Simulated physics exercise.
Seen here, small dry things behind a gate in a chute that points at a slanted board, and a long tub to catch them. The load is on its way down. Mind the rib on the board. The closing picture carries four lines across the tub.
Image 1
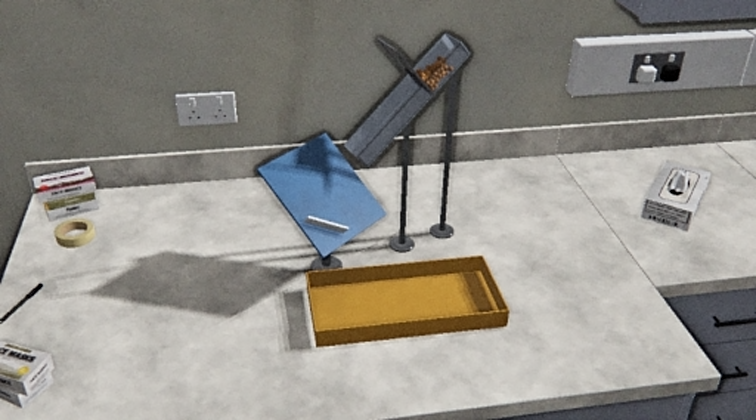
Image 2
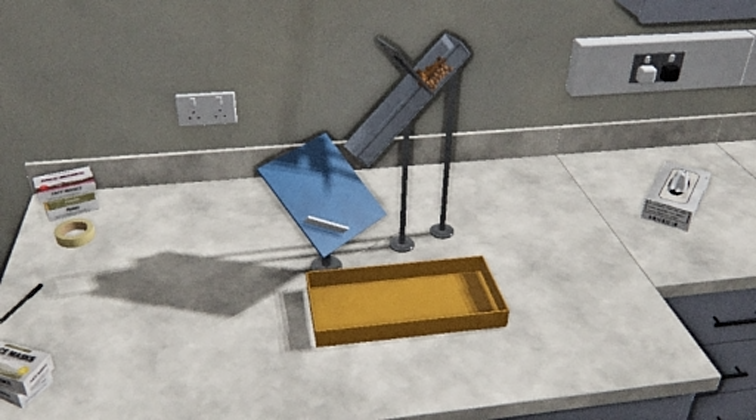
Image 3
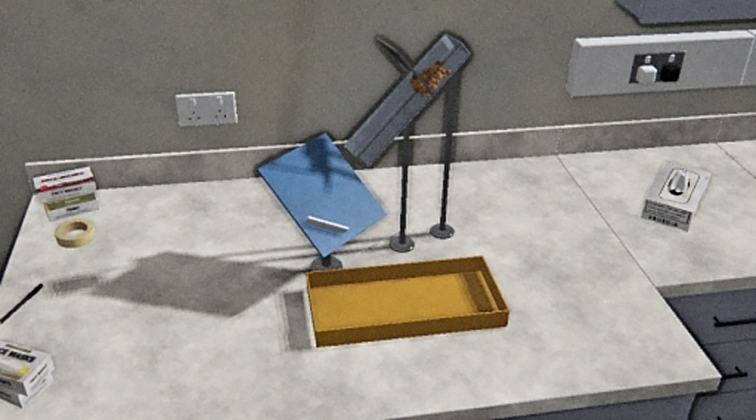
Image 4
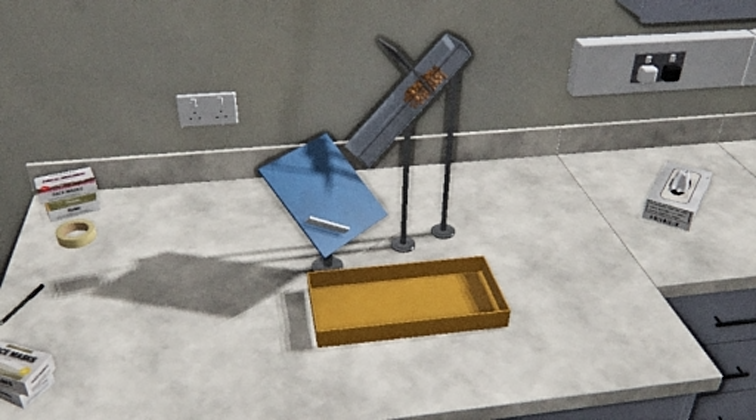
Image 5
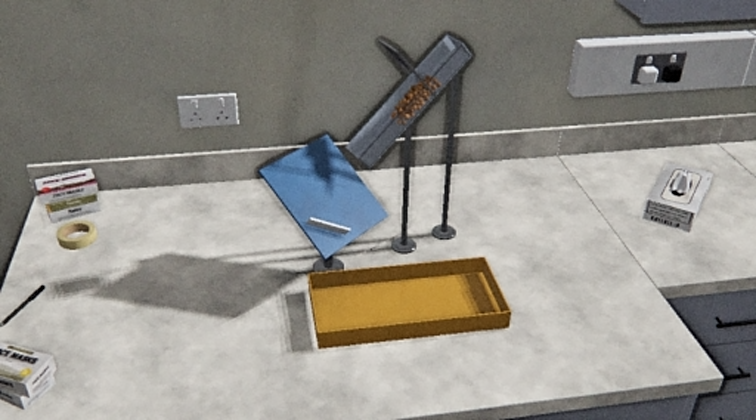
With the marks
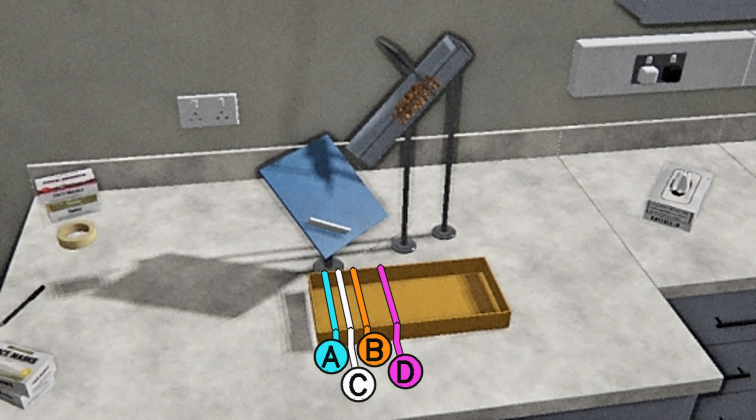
On a pale countertop against a grey wall, a grey chute slants down to the left above a tilted blue board and an empty yellow-brown tub. A cluster of small orange-brown pieces starts near the chute's upper end, then slides down and spreads along it, while everything else stays still.
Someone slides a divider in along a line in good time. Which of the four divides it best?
It is D.
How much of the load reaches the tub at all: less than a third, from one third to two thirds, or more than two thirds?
It is more than two thirds.
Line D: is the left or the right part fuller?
More lands on the left.
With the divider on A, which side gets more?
Right.
On the marked copy, line A crosses the front rim at (335, 330); line B crosses the front rim at (367, 327); line C crosses the front rim at (350, 329); line D crosses the front rim at (396, 324).
With A, of what is caught, a stray few on the left of the divider, nearly all on the right.
With B, of what is caught, a small part on the left of the divider, nearly all on the right.
With C, of what is caught, a stray few on the left of the divider, nearly all on the right.
With D, of what is caught, about two thirds on the left of the divider, about a third on the right.
